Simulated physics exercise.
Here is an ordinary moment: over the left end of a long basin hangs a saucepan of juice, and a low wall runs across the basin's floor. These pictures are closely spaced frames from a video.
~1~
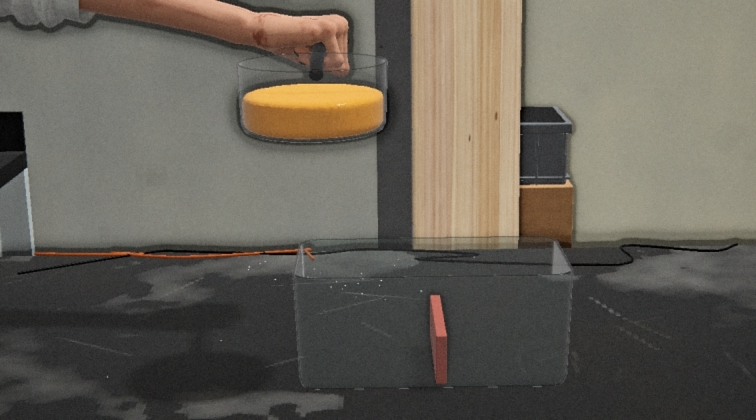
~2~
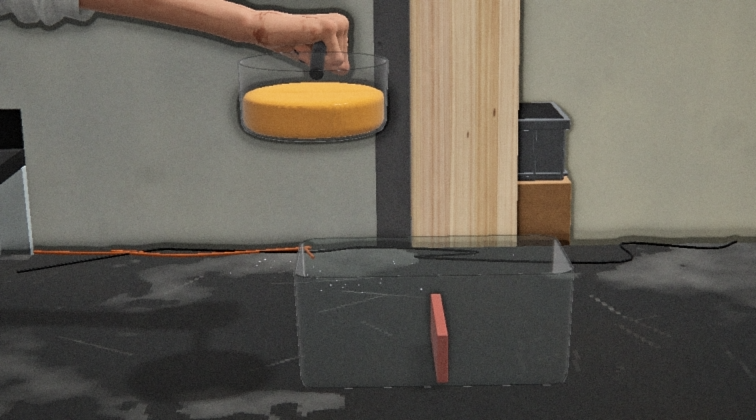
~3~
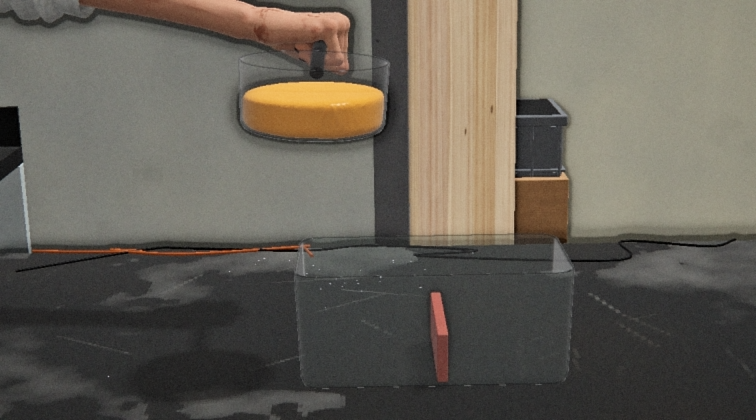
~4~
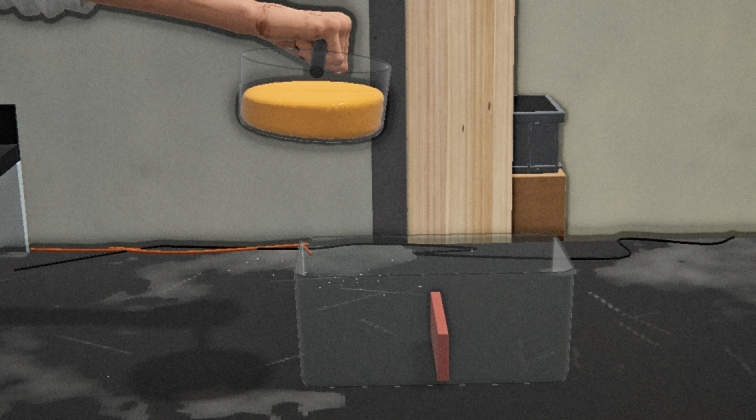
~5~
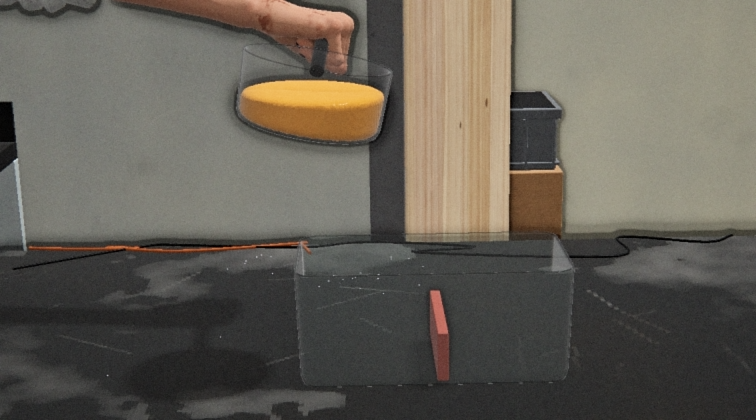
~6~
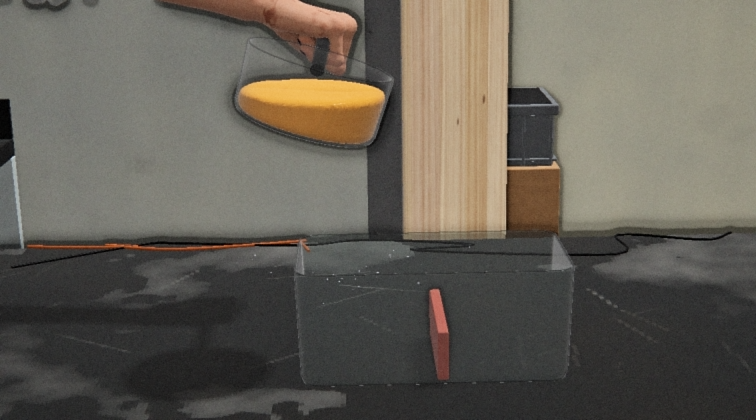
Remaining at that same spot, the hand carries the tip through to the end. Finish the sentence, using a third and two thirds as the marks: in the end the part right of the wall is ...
Between a third and two thirds of the whole.
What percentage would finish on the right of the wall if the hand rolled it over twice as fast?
I'd say close to 25 %.
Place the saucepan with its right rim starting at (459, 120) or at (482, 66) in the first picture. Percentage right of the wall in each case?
Roughly 90 per cent, then roughly 85 per cent.
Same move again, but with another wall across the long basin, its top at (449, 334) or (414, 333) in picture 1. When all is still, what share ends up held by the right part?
The first placement gives around 35 percent, the second 70 percent.
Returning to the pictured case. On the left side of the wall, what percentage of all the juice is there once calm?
I'd put it near 55 per cent.
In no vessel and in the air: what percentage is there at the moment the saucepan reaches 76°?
Around 40 in a hundred.
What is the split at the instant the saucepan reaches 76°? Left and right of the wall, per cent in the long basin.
Left 5 %, right 5 %.
A moment on, the saucepan is tipped on its side and 50 per cent is still to pour, 3 is left of the wall and 6 right of it.
Next, the saucepan is tipped right over and 7 per cent is still to pour, 37 is left of the wall and 44 right of it.
Then the saucepan is tipped right over and 0 per cent is still to pour, 53 is left of the wall and 45 right of it.
Later the saucepan is tipped right over and 0 per cent is still to pour, 53 is left of the wall and 45 right of it.
At rest 53 per cent lies left of the wall, 46 right of it and 1 outside.
